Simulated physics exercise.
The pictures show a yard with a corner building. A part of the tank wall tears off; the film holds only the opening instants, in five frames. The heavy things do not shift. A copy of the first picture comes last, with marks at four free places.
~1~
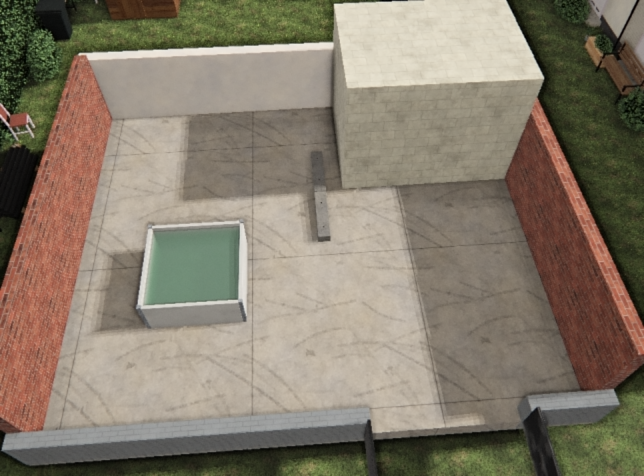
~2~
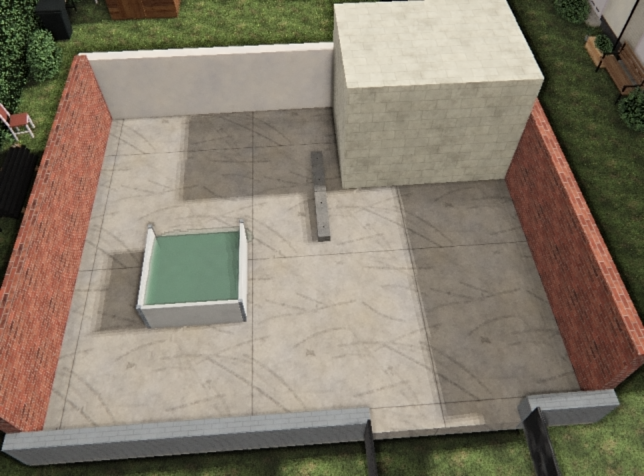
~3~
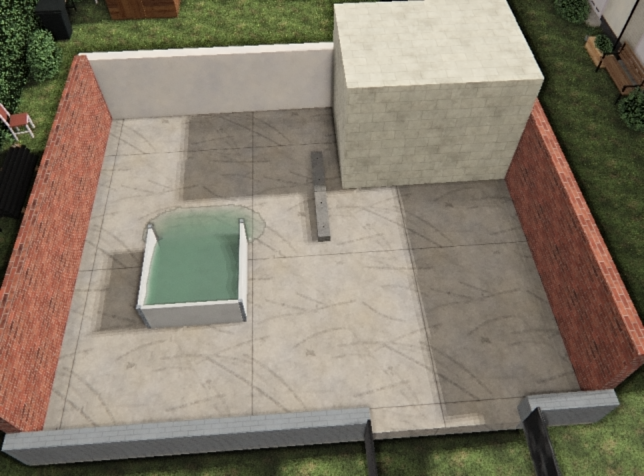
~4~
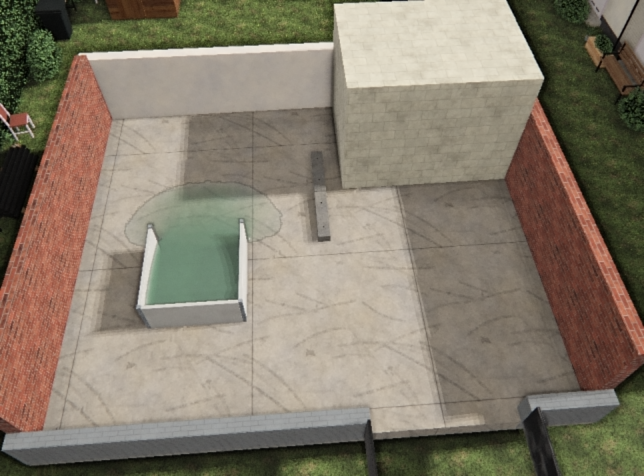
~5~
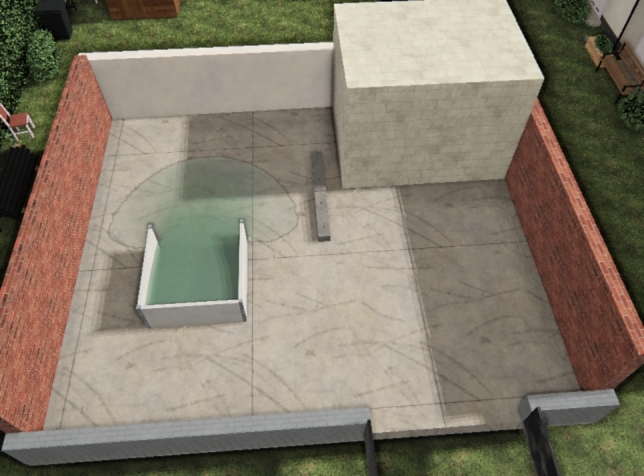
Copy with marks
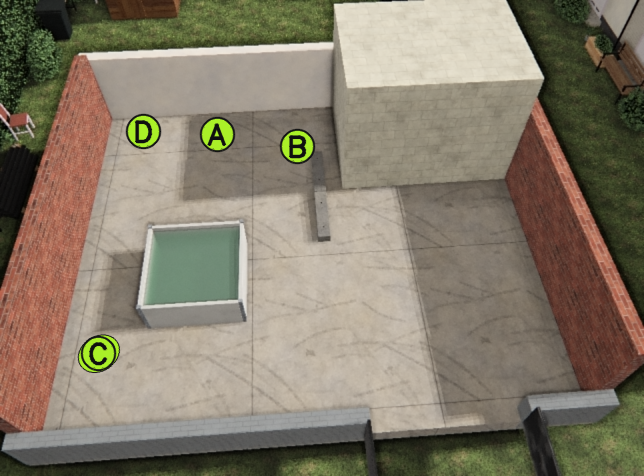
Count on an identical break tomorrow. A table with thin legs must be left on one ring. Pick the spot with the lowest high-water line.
I would pick ring C.
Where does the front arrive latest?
C.
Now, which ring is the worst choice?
Here it is ring D.
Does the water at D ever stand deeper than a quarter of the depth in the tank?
Yes.
In lime, A at (217, 134); B at (297, 146); C at (98, 353); D at (143, 131).
Choosing A, the water peaks at about 32 % of the depth that stood in the tank.
Choosing B, the water peaks at about 26 % of the depth that stood in the tank.
Choosing C, the water peaks at about 13 % of the depth that stood in the tank.
Choosing D, the water peaks at about 55 % of the depth that stood in the tank.
